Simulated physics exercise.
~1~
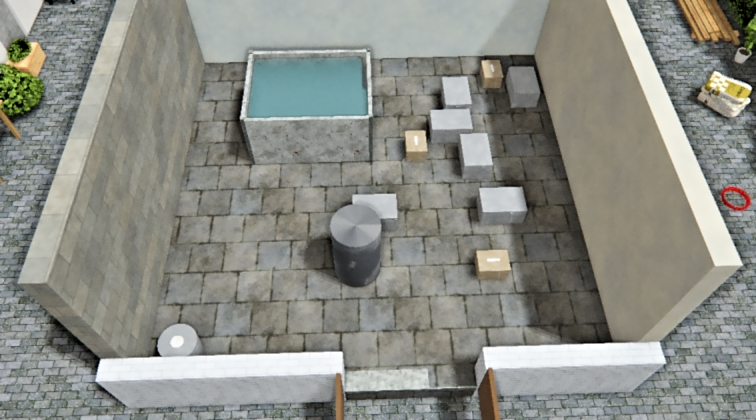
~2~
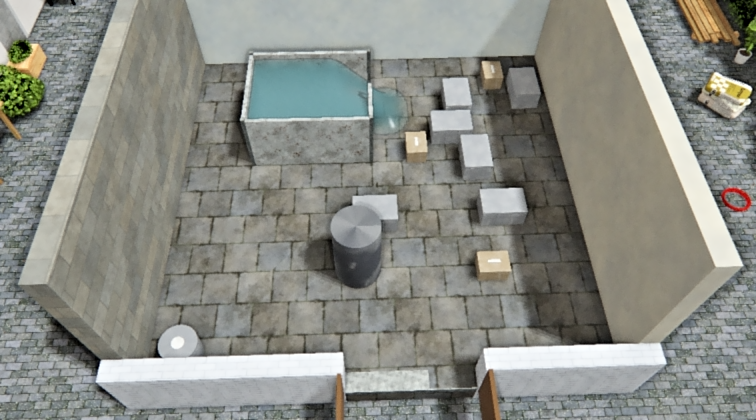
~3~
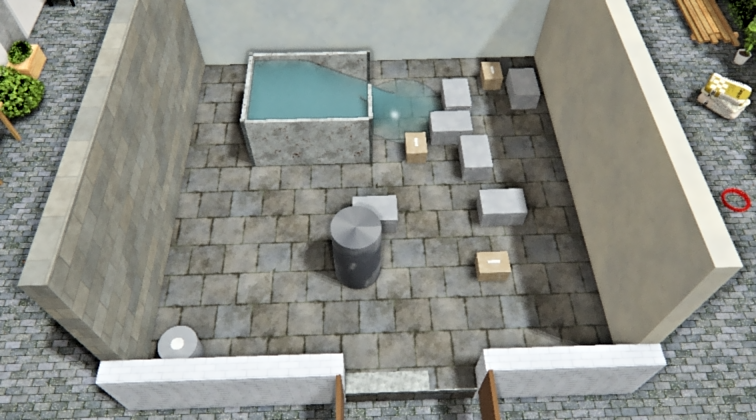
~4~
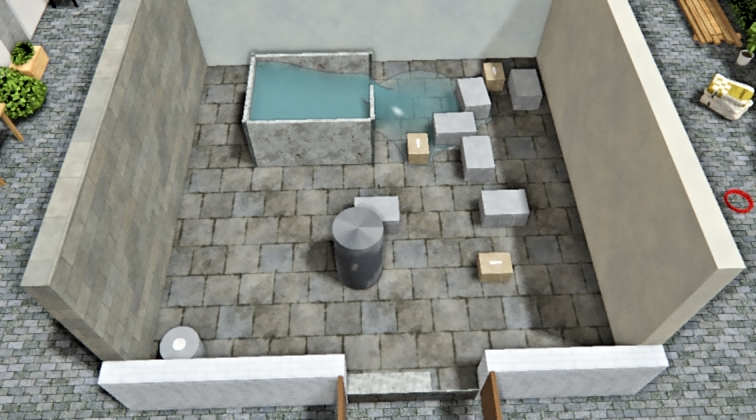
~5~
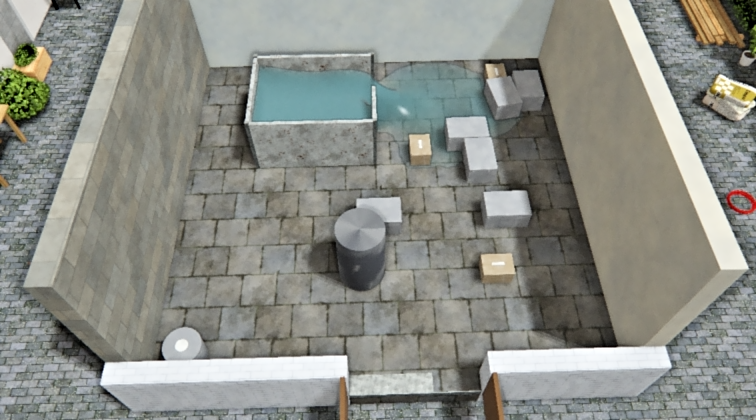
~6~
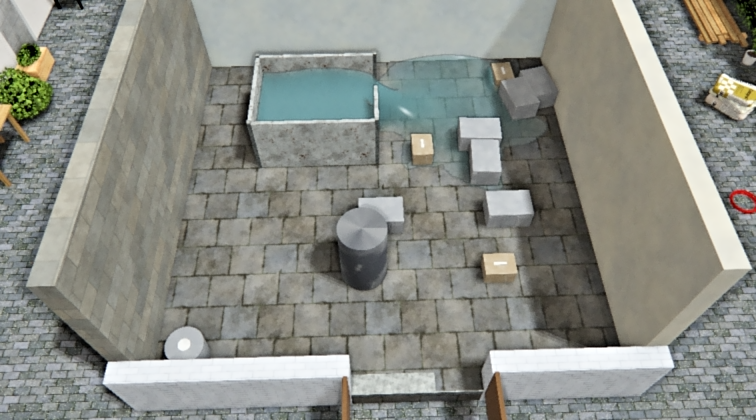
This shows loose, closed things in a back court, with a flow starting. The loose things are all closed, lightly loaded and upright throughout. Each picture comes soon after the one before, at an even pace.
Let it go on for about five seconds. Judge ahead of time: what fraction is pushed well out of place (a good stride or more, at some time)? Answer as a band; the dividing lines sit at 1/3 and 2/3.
2/3 or more.
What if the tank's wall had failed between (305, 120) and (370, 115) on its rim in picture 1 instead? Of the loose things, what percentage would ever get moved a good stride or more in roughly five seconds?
Roughly 50 per cent.
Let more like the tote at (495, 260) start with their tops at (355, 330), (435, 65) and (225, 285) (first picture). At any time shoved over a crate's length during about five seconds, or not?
Taking them one at a time: Remains close, then gets driven off, then remains close.
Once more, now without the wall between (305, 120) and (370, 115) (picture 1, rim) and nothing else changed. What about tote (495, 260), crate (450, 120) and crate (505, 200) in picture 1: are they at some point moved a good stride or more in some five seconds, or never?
Here's my take, in sequence: Dislodged that far, fails to go that far, and dislodged that far.
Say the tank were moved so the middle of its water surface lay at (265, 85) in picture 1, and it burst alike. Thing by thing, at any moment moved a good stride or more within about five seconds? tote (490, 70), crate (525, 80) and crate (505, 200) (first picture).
Object by object: Over the mark, over the mark, over the mark.
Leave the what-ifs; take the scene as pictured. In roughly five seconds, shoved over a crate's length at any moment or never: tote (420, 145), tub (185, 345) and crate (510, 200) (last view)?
Tally in given order: Less than that / less than that / the full distance.
A moment on, 2 of 10 are well off their spots; 2 afloat.
Next, 3 of 10 are well off their spots; 5 afloat.
Later, 6 of 10 are well off their spots; 6 afloat.
In the end, 7 of 10 are well off their spots, and 7 have been at some point; 5 afloat.
